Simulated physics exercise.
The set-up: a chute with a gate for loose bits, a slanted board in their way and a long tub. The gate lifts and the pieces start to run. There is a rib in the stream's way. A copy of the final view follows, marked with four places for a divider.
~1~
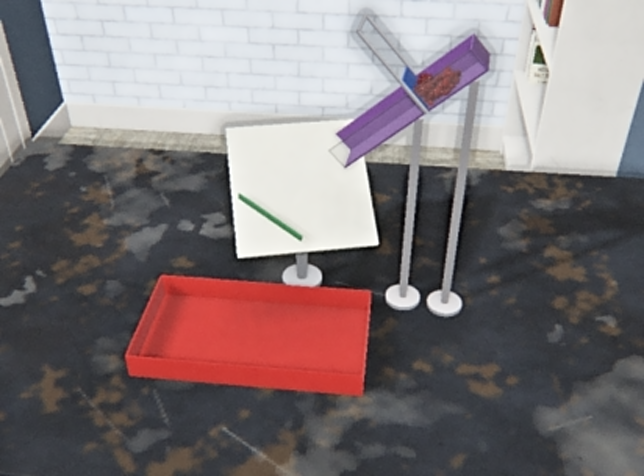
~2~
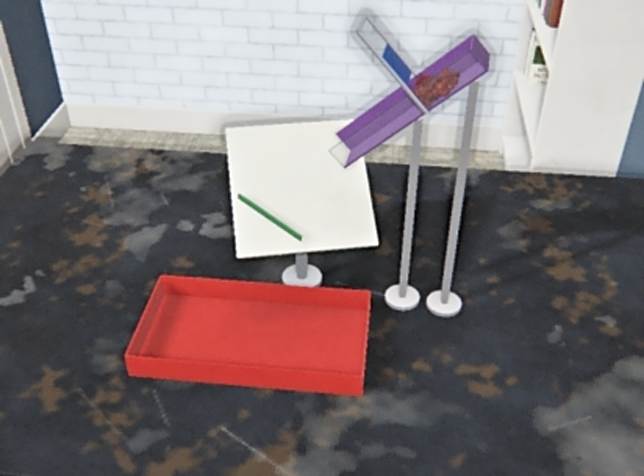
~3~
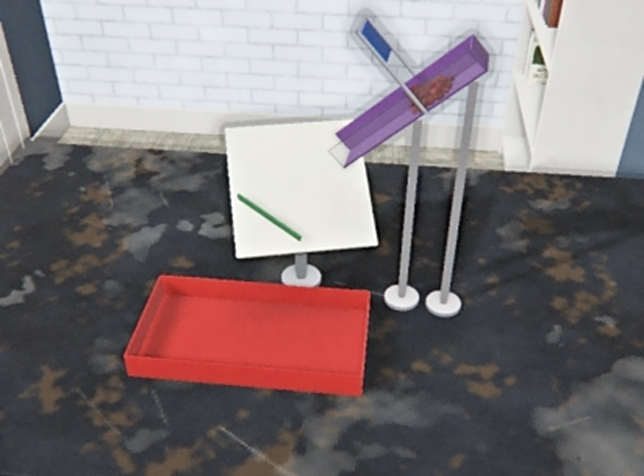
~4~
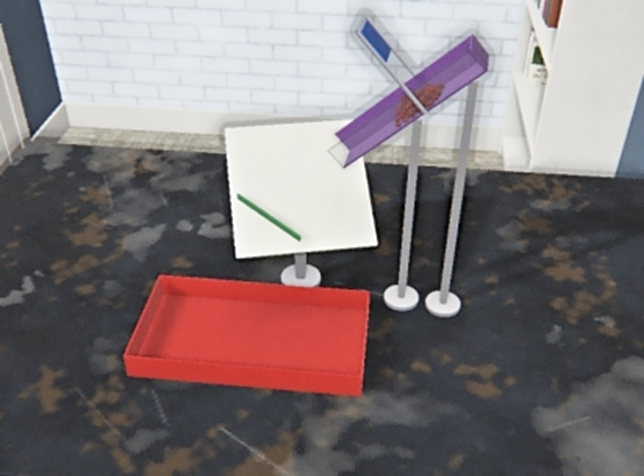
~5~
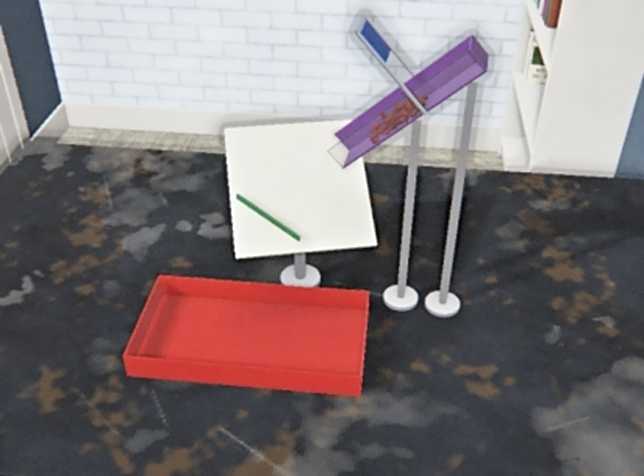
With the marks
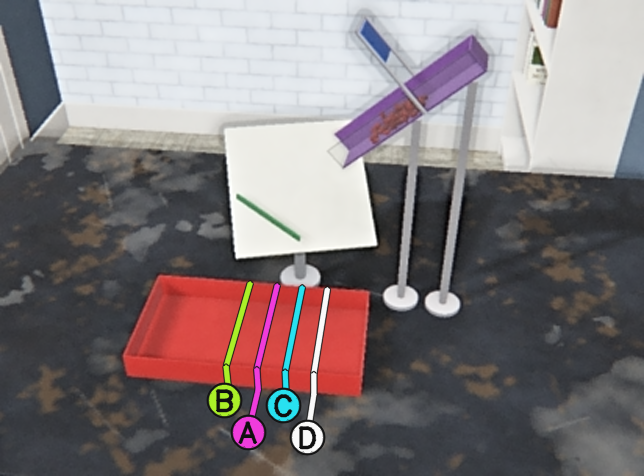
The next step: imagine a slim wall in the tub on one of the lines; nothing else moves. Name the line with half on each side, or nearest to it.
Take D.
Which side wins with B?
The right side.
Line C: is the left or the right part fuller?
More lands on the right.
On the marked copy, line A crosses the front rim at (257, 368); line B crosses the front rim at (226, 365); line C crosses the front rim at (285, 370); line D crosses the front rim at (313, 373).
Choosing A, of what is caught, a stray few on the left of the divider, nearly all on the right.
Choosing B, of what is caught, a stray few on the left of the divider, nearly all on the right.
Choosing C, of what is caught, a small part on the left of the divider, nearly all on the right.
Choosing D, of what is caught, about half on the left of the divider, about half on the right.
